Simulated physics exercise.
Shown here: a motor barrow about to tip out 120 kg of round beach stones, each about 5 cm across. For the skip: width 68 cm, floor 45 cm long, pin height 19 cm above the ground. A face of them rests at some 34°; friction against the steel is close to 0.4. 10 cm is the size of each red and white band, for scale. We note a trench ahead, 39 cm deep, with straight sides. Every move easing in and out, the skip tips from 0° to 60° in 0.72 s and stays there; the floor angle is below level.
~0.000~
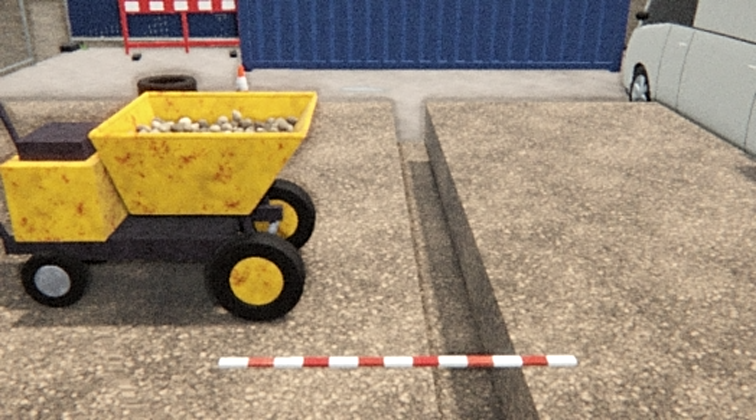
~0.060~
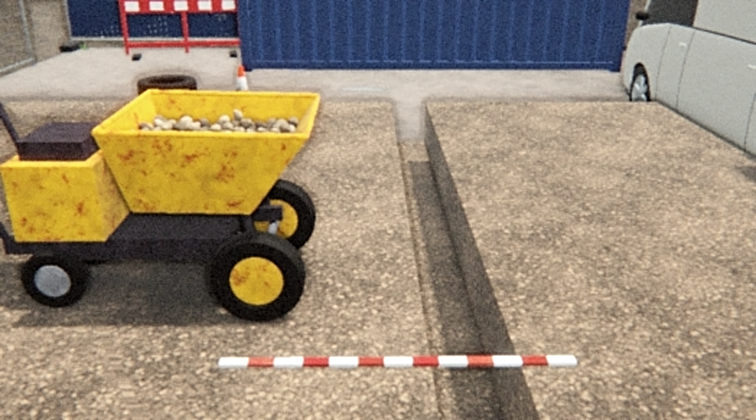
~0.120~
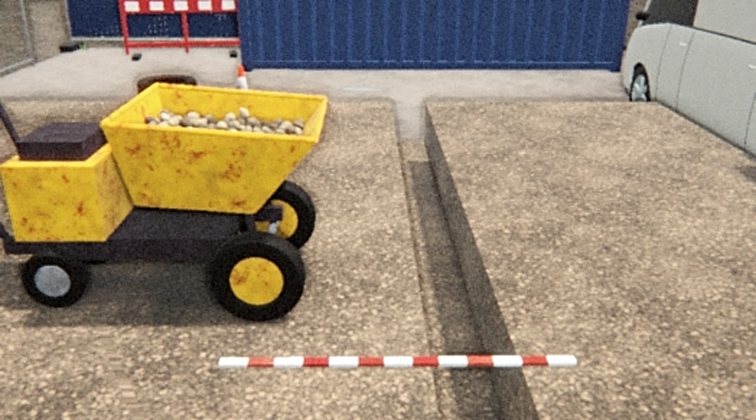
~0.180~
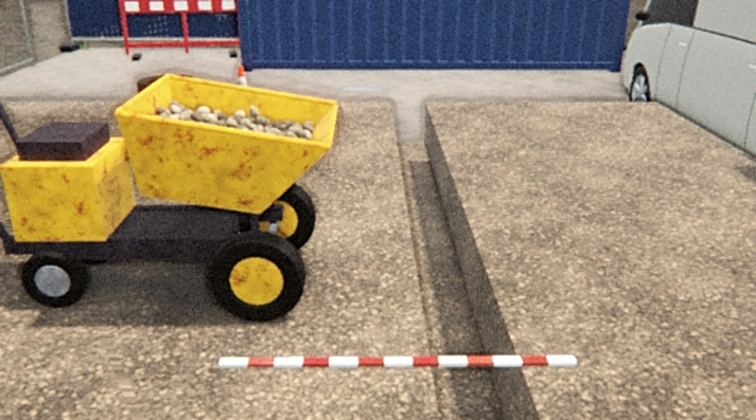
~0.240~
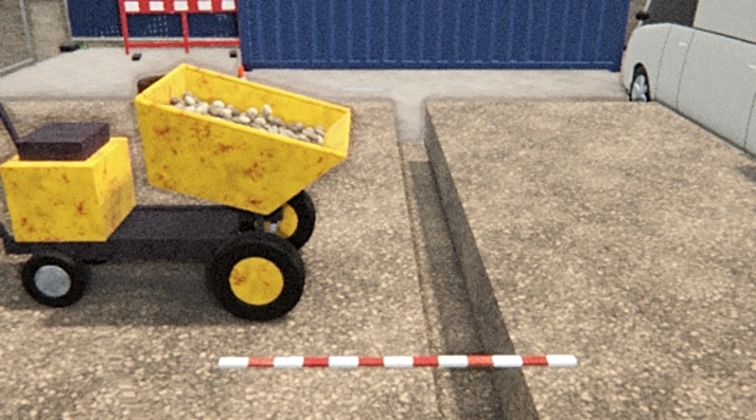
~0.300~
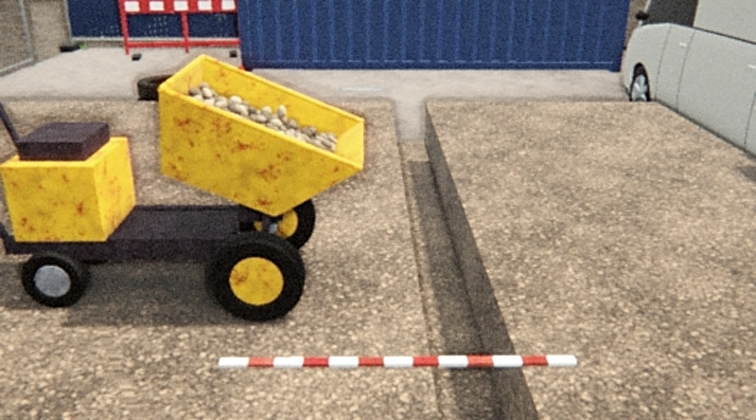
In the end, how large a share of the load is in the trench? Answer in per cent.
A share of roughly 64 %.
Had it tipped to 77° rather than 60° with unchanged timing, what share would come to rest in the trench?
It would be near 95 per cent.
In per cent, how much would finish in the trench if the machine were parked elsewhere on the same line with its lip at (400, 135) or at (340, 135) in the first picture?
First place: Near 15%; second place: Near 45%.
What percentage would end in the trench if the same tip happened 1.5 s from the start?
It would come to roughly 70 per cent.
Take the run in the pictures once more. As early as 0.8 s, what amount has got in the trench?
I'd say near 10 per cent at that time.
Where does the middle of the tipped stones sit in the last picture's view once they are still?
(455, 343).
After 0.5 s the floor is at 51°; 100 % in the skip; the foremost stones are at (382, 203).
After 0.8 s the floor is at 60°; 89 % in the skip, 1 % short of the trench, 10 % in the trench; the foremost stones are at (467, 264).
After 1.2 s the floor is at 60°; 51 % in the skip, 1 % short of the trench, 37 % in the trench, 10 % past the trench; the foremost stones are at (601, 292).
After 3.1 s the floor is at 60°; 24 % in the skip, 1 % short of the trench, 64 % in the trench, 10 % past the trench; the foremost stones are past the picture's edge.
